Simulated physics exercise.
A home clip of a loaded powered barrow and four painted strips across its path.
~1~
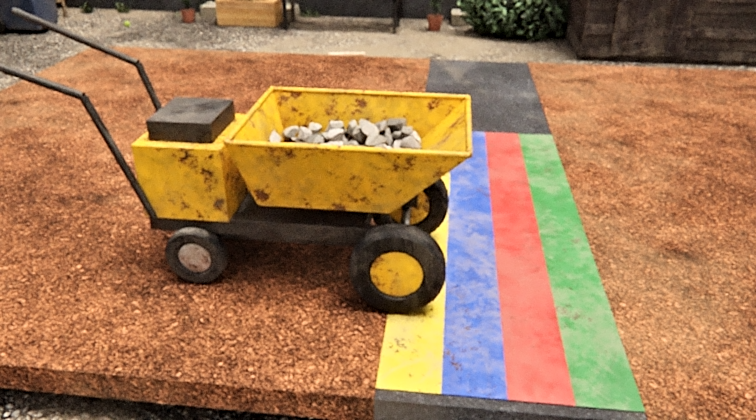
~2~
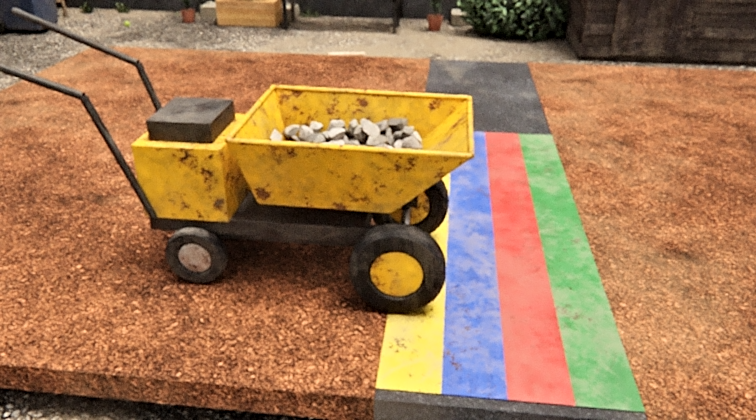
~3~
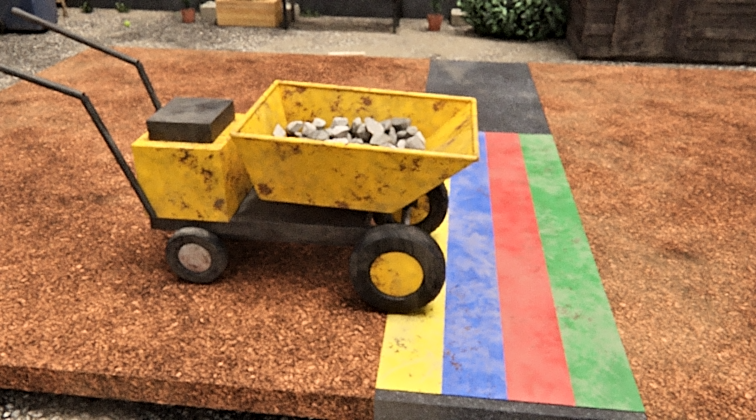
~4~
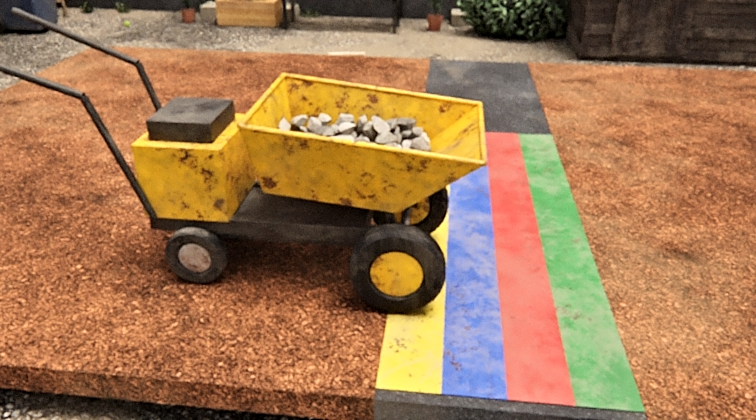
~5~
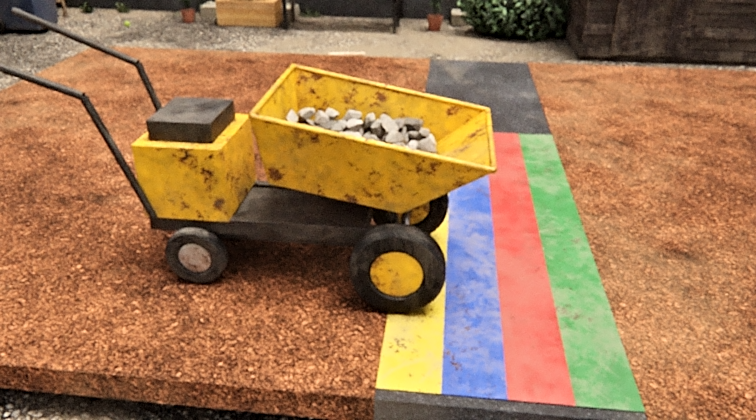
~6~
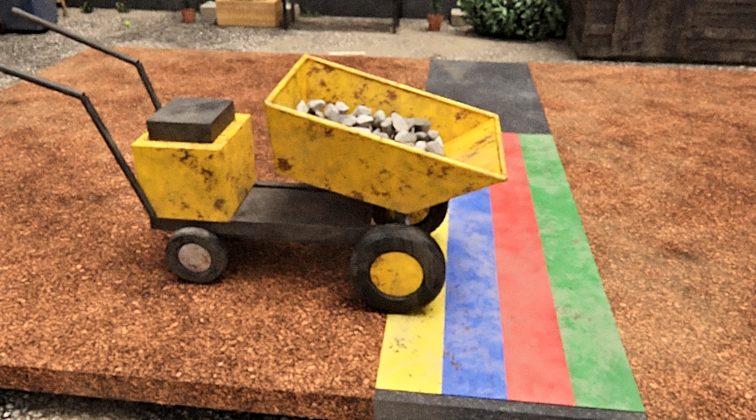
On reddish-brown ground beside four painted strips, a yellow barrow loaded with broken stones stood still while its skip slowly tilted forward to the right, its back end rising.
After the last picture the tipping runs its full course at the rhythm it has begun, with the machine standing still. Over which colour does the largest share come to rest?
Most lies over the green band.
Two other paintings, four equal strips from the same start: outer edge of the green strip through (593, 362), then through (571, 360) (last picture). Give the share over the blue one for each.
Near 0 % and 0 %.
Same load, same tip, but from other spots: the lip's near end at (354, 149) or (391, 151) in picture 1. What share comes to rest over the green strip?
Near 10 % and 10 %.
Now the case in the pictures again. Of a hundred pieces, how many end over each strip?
About: Yellow strip 0, blue strip 0, red strip 5, green strip 35 per cent.
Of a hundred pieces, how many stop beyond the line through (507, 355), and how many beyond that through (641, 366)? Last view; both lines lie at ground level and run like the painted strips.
First some 70, then 20 per cent.
Shortly afterwards, skip tipped steeply; the whole lot in the skip.
Next, skip tipped right over; the bulk in the skip; a little over the red strip; near a quarter over the green strip.
Some moments later, skip tipped right over; near a third in the skip; a little over the red strip; near a third over the green strip; near a quarter off the paint.
In the end, skip tipped right over; near a third in the skip; none at all over the yellow strip; none at all over the blue strip; a little over the red strip; near a third over the green strip; near a quarter off the paint.
